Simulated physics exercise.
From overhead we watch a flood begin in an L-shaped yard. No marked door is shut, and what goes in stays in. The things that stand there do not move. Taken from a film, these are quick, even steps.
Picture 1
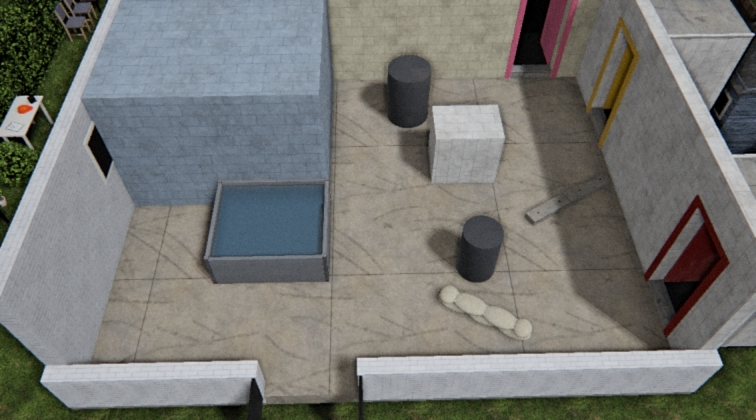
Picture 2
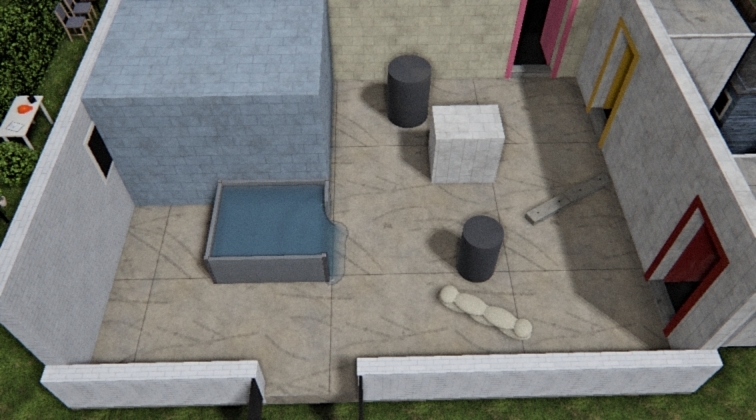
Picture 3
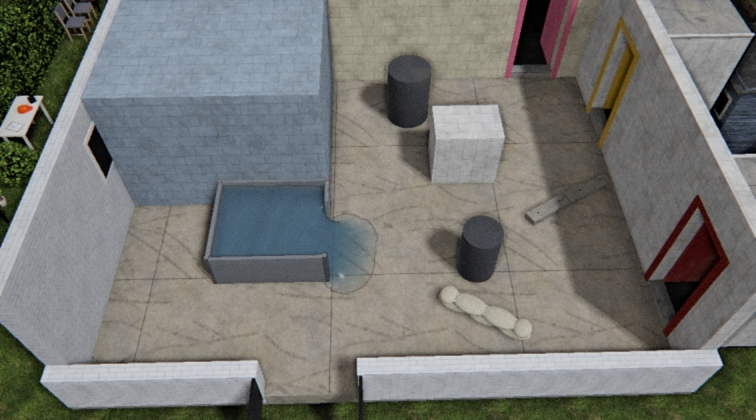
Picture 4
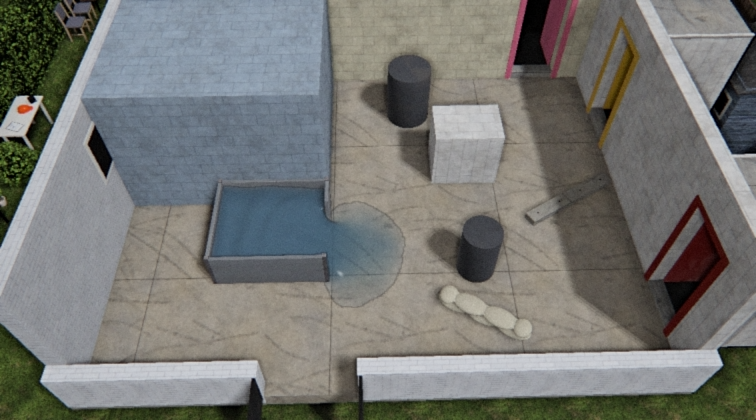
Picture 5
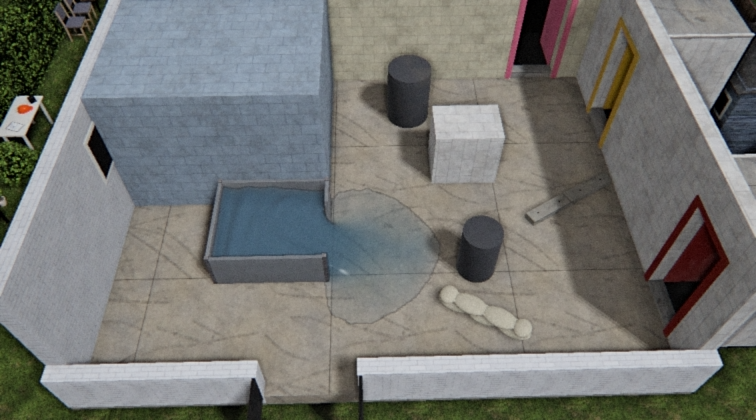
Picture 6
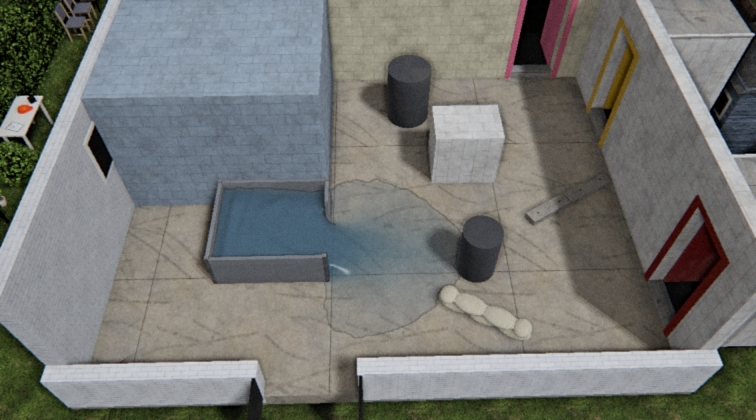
In a walled, L-shaped yard, water poured out through the right side of a low tank and fanned across the paved floor, spreading rightward around the nearer dark cylinder while everything else stayed put.
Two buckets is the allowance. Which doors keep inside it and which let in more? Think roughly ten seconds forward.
Here is how it goes: The red door lets in more; the yellow door keeps inside it; the pink door keeps inside it.
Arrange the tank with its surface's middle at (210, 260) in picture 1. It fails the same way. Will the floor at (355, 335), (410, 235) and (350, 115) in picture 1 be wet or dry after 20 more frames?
I'd say swamped for the first, swamped for the second and still dry for the third.
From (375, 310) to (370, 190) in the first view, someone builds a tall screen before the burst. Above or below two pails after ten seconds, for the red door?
Result for red - under the threshold.
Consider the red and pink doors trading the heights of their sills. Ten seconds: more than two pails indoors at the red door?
My reading: Red lets less in.
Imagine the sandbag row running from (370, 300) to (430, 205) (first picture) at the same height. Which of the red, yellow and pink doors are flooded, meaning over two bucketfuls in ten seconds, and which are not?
I'd say red door doesn't reach it, yellow door doesn't reach it, pink door doesn't reach it.
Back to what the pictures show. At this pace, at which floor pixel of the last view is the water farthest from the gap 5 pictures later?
About (585, 236).
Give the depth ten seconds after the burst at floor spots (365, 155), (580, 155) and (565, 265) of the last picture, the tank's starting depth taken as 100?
The three come to near 8, 6 and 8 per cent respectively.
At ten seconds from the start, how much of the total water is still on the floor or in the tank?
The share not yet gone is roughly 94 percent.
A moment on, water covers 25 % of the floor; the red door not reached, the yellow door not reached, the pink door not reached.
Next, water covers 35 % of the floor; the red door not reached, the yellow door not reached, the pink door not reached.
Then, water covers 50 % of the floor; the red door under two buckets in, the yellow door wet at the sill, nothing in, the pink door not reached.
Later, water covers 65 % of the floor; the red door over two buckets in, the yellow door wet at the sill, nothing in, the pink door wet at the sill, nothing in.
In the end, water covers 75 % of the floor; the red door over two buckets in, the yellow door wet at the sill, nothing in, the pink door wet at the sill, nothing in.
